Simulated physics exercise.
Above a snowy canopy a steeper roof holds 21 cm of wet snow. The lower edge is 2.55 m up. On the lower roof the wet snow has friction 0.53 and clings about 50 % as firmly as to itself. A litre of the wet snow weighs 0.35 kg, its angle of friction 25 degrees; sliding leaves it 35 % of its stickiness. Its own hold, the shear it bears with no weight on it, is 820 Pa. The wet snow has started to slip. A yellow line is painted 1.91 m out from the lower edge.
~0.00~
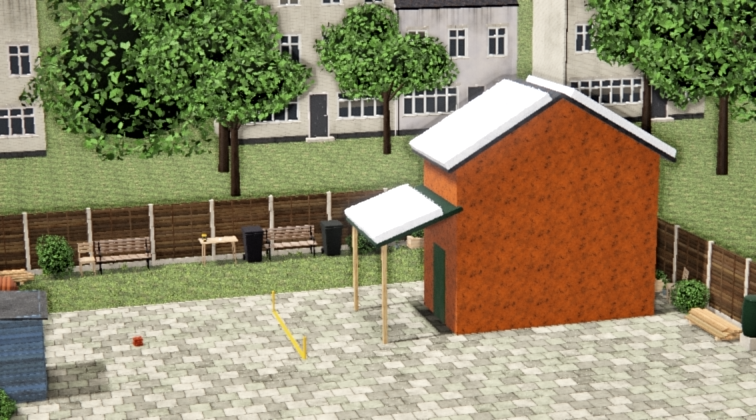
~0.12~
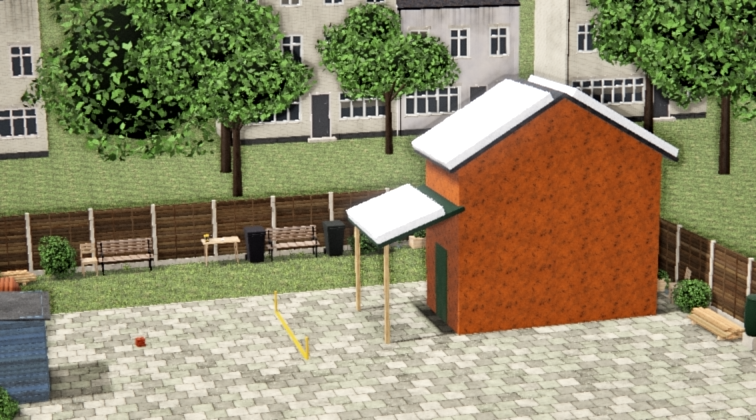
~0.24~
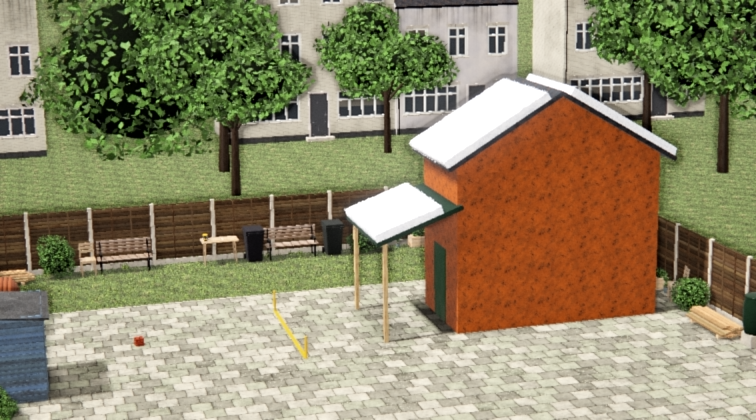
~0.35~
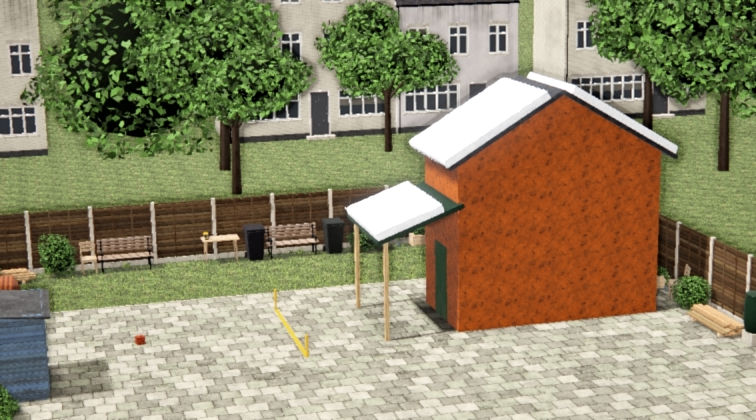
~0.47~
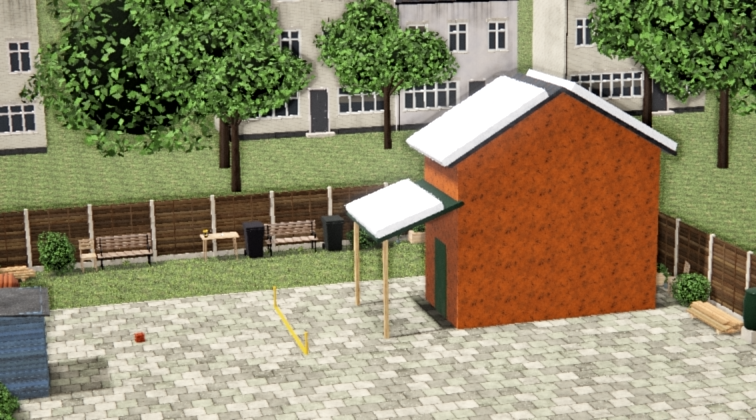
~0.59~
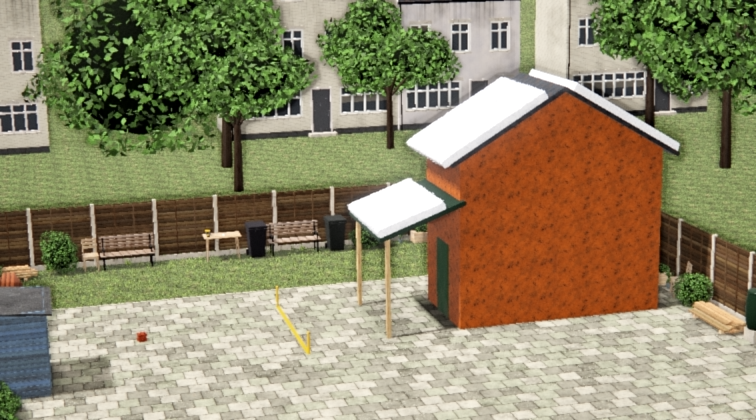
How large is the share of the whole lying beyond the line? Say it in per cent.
It comes to some 3 %.
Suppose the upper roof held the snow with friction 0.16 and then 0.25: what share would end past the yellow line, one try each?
In turn about 20 %, 12 %.
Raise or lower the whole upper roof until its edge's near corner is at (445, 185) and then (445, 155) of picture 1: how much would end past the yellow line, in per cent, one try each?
In that order: 0 %, 12 %.
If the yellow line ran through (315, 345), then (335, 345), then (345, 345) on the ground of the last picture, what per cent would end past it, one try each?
In turn about 4 %, 14 %, 22 %.
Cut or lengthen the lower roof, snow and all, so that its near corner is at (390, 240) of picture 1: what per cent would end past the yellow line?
It would be near 8 %.
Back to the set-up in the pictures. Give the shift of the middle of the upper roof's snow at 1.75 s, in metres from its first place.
Some 2.0 m.
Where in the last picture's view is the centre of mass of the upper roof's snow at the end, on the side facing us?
Around (370, 282).
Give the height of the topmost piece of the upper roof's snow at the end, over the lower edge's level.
Some 0.9 m.
After 1.12 s, none is below the lower edge and 0 % is past the line.
After 1.75 s, none is below the lower edge and 0 % is past the line.
After 2.37 s, none is below the lower edge and 0 % is past the line.
After 3.00 s, 26 % is below the lower edge and 0 % is past the line.
After 4.60 s, at the end, 39 % is below the lower edge and 3 % is past the line.
